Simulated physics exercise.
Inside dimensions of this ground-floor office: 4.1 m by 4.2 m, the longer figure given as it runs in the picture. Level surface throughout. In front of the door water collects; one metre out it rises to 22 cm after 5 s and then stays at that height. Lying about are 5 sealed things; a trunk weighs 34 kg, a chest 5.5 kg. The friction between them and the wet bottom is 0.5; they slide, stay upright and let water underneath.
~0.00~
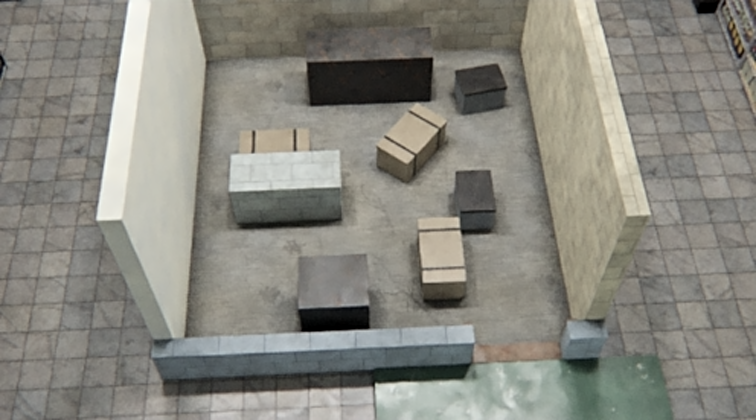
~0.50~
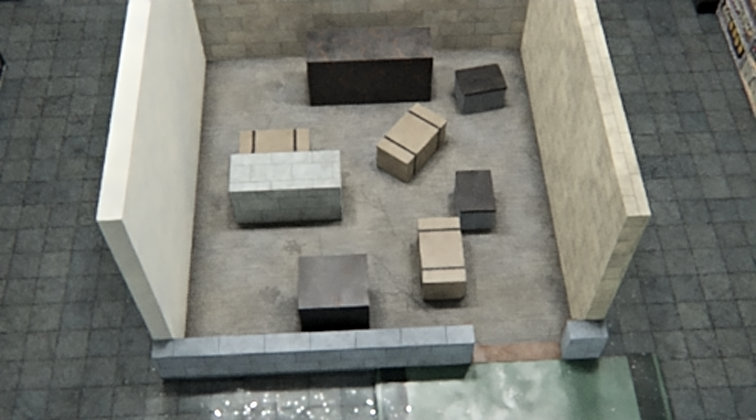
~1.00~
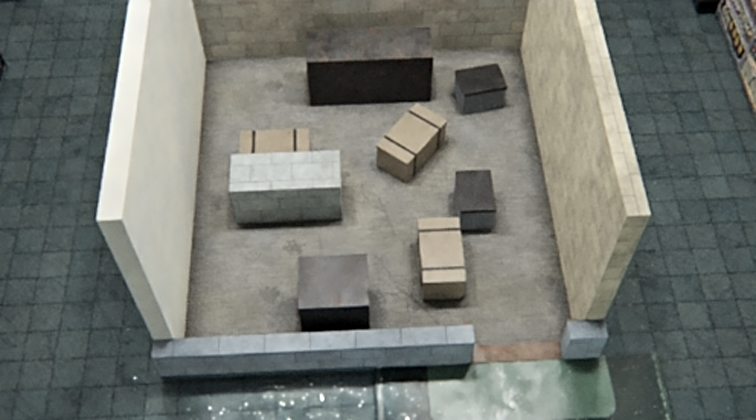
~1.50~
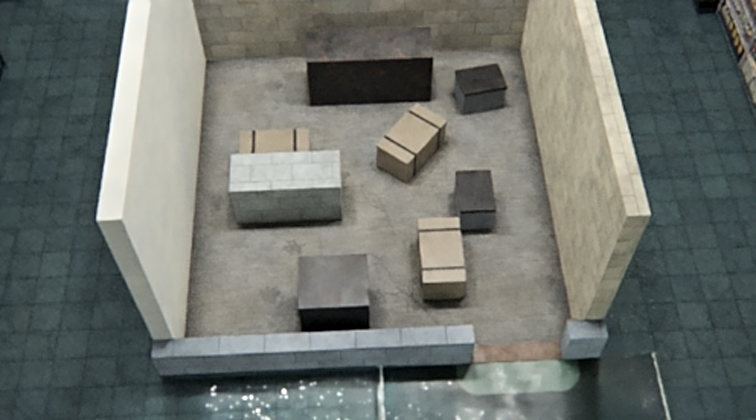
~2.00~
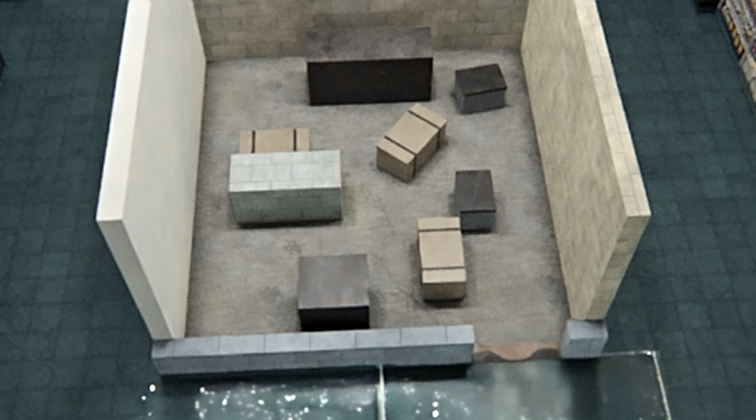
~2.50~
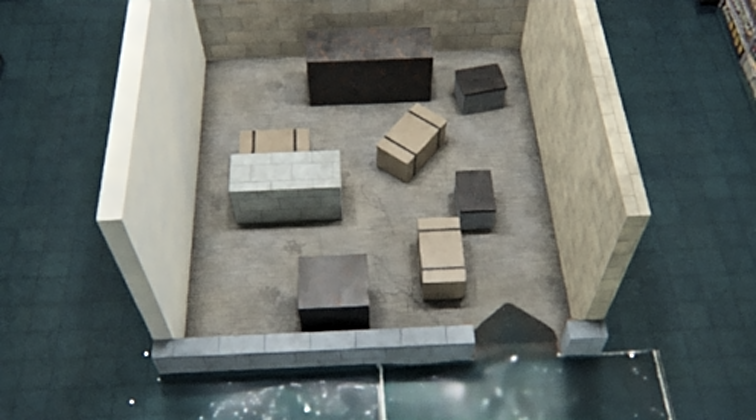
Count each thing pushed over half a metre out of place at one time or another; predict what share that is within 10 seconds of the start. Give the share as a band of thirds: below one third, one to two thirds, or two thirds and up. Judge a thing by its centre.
One third through two thirds.
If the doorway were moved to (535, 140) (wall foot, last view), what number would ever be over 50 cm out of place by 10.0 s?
Then it comes to 2.
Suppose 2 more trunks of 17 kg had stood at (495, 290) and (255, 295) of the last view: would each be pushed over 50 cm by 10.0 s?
Well, the first one tops the mark, and the second stays under the mark.
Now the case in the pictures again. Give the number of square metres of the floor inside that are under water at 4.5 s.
About 3.5 m2 is covered.
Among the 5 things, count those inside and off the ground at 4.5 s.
I get 0.
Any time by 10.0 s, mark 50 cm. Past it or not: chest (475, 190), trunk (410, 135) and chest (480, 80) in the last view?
In that order: Above the mark, below the mark, above the mark.
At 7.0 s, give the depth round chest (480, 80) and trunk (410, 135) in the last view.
Depth approx. 9 cm / 3 cm.
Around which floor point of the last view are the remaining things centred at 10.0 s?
I'd say about (406, 148) in the last view.
After 3.5 s 0 of 5 are over 50 cm from their spots; 0 afloat.
After 4.5 s 0 of 5 are over 50 cm from their spots; 0 afloat.
After 7.0 s 2 of 5 are over 50 cm from their spots; 2 afloat.
After 10.0 s 2 of 5 are over 50 cm from their spots, and 2 have been at some point; 2 afloat.
